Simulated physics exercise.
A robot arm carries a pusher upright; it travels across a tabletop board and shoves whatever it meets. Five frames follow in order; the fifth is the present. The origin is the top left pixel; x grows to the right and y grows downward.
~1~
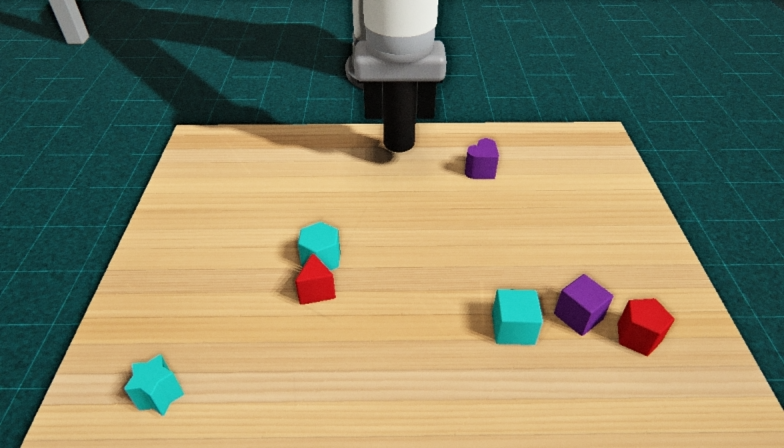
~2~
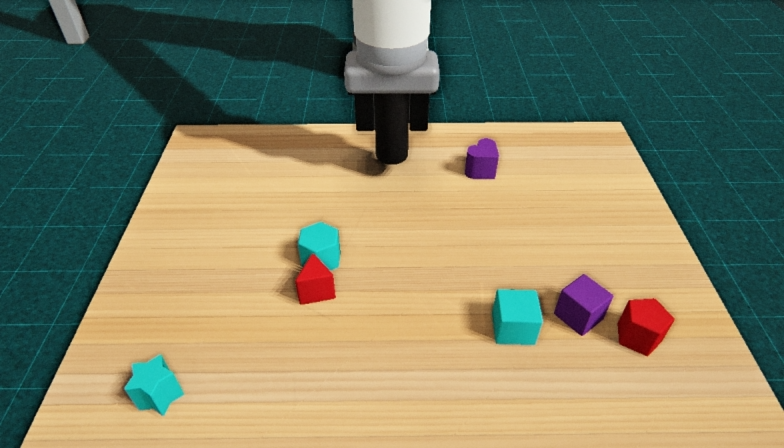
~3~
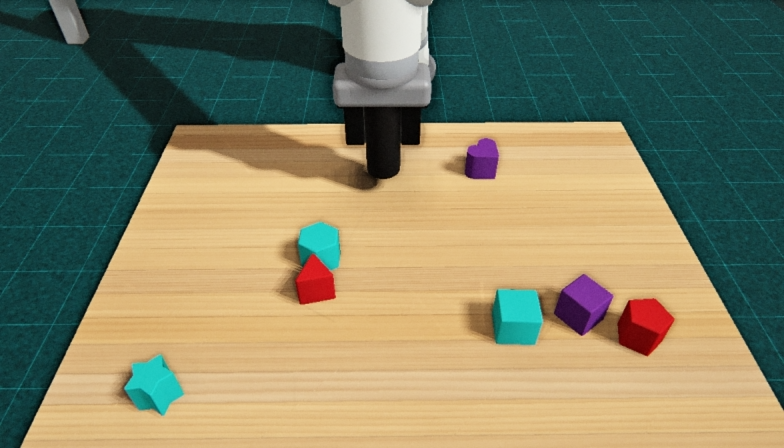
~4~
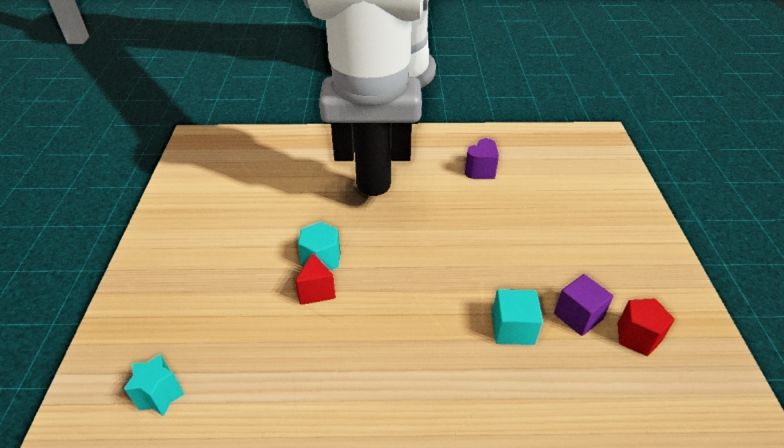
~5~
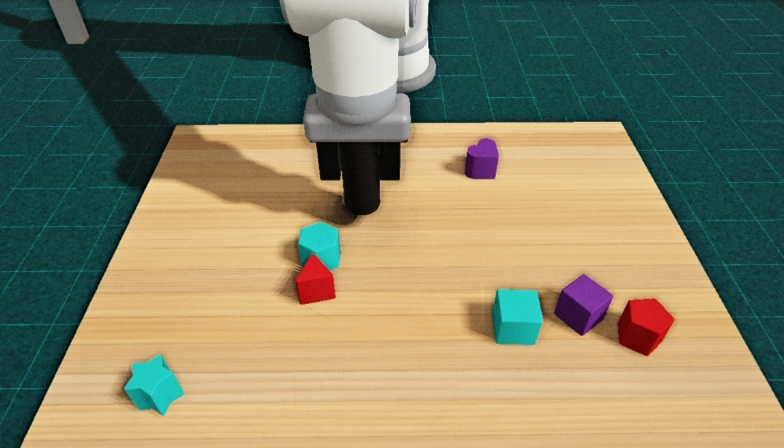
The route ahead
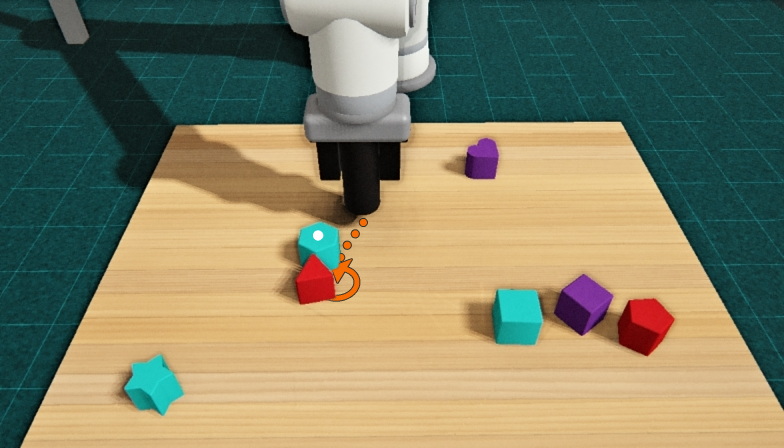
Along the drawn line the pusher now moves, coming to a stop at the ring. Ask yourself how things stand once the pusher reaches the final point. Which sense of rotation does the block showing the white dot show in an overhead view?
Spin direction: Clockwise.
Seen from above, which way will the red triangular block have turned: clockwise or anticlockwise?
It twists anticlockwise.
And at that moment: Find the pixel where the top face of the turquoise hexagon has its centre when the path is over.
In the picture, that point is around (295, 252).
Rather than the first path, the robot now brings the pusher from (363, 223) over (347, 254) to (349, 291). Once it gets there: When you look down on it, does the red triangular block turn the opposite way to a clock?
That would be a yes.
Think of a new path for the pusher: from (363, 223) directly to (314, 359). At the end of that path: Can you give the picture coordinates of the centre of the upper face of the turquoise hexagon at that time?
I predict (303, 248).
Path on the board, from (363, 223) by way of (351, 240) and (340, 260) to (338, 283); the dot is on the turquoise hexagon.
On the path given first. Halfway along, pusher at (343, 233); red triangular block at (312, 272), turned 15° anticlockwise; turquoise hexagon at (308, 241), turned 20° clockwise.
At the end, pusher at (336, 265); red triangular block at (303, 280), turned 45° anticlockwise; turquoise hexagon at (295, 252), turned 55° clockwise.
